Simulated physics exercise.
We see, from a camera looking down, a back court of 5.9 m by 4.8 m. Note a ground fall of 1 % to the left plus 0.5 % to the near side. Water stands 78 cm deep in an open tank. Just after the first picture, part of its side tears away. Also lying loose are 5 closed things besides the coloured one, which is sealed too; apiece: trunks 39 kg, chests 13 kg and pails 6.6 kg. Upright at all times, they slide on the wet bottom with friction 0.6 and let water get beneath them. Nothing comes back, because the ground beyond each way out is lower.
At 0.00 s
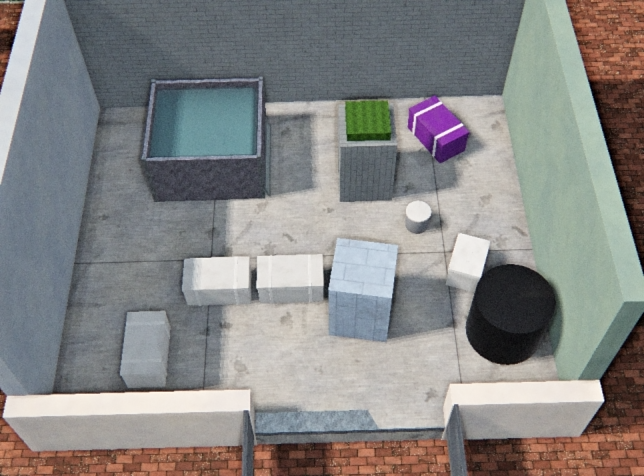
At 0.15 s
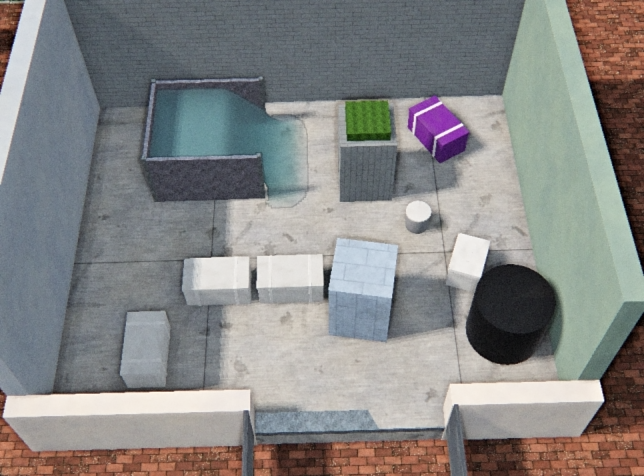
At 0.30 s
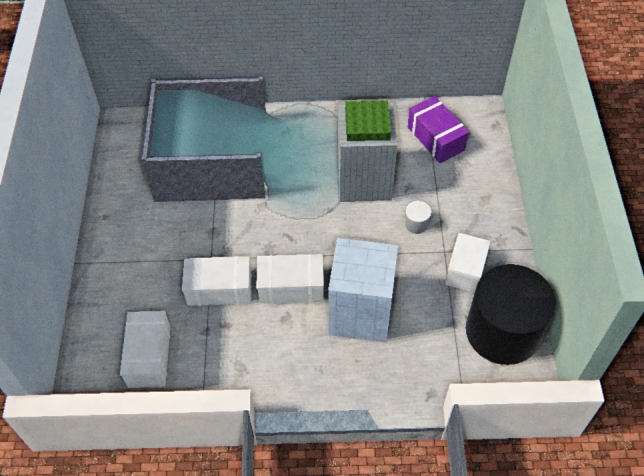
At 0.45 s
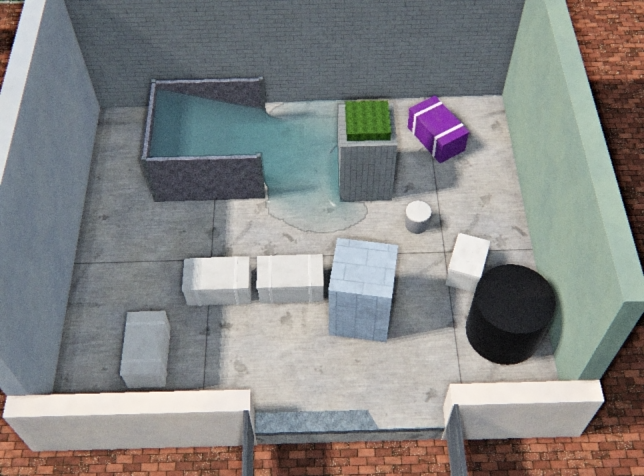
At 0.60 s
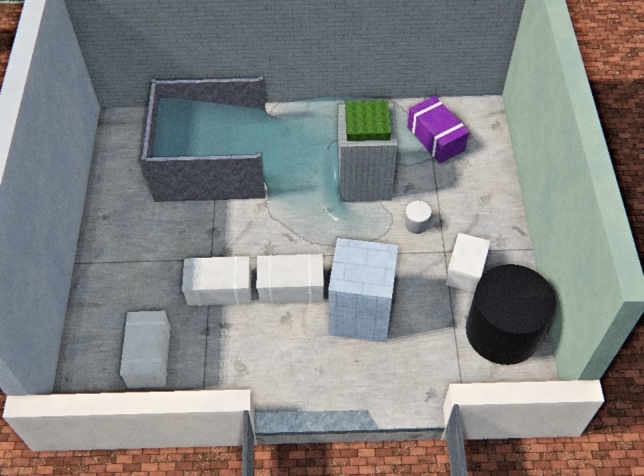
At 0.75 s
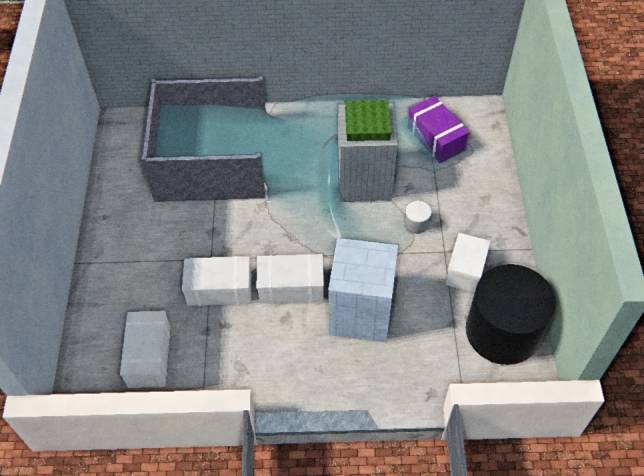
Walled courtyard seen from above, water pouring from a tank's opened right side and spreading around a grass-topped block, boxes staying still.
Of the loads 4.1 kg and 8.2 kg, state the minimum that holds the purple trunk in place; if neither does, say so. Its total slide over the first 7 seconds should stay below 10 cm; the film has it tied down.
Minimum: Neither holds it.
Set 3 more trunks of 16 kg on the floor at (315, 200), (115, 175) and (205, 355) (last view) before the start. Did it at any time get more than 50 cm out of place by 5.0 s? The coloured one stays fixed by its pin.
First one went beyond, second stayed within, third stayed within.
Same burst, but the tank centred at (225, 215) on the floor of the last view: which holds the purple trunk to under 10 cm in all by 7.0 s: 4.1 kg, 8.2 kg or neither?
In that case both masses fall short.
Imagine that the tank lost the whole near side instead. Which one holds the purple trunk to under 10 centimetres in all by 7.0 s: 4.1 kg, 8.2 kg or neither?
Then the lighter mass suffices.
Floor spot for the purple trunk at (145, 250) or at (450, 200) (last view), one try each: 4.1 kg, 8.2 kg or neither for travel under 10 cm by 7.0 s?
Taking the two tries in order, both fall short and both fall short.
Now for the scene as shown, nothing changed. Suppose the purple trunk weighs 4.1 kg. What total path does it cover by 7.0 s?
Around 550 cm in total.
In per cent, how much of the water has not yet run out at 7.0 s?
Somewhere near 78 percent, give or take.
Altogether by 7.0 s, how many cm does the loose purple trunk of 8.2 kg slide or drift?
About 550 cm.
After 1.4 s the purple trunk would be 84 cm from its start with 4.1 kg and 85 cm from its start with 8.2 kg; 15 cm of water round it then.
After 3.1 s the purple trunk would be 223 cm from its start with 4.1 kg and 231 cm from its start with 8.2 kg; 12 cm of water round it then.
After 4.9 s the purple trunk would be 403 cm from its start with 4.1 kg and gone out with 8.2 kg.
After 7.0 s the purple trunk would be gone out with 4.1 kg and gone out with 8.2 kg.
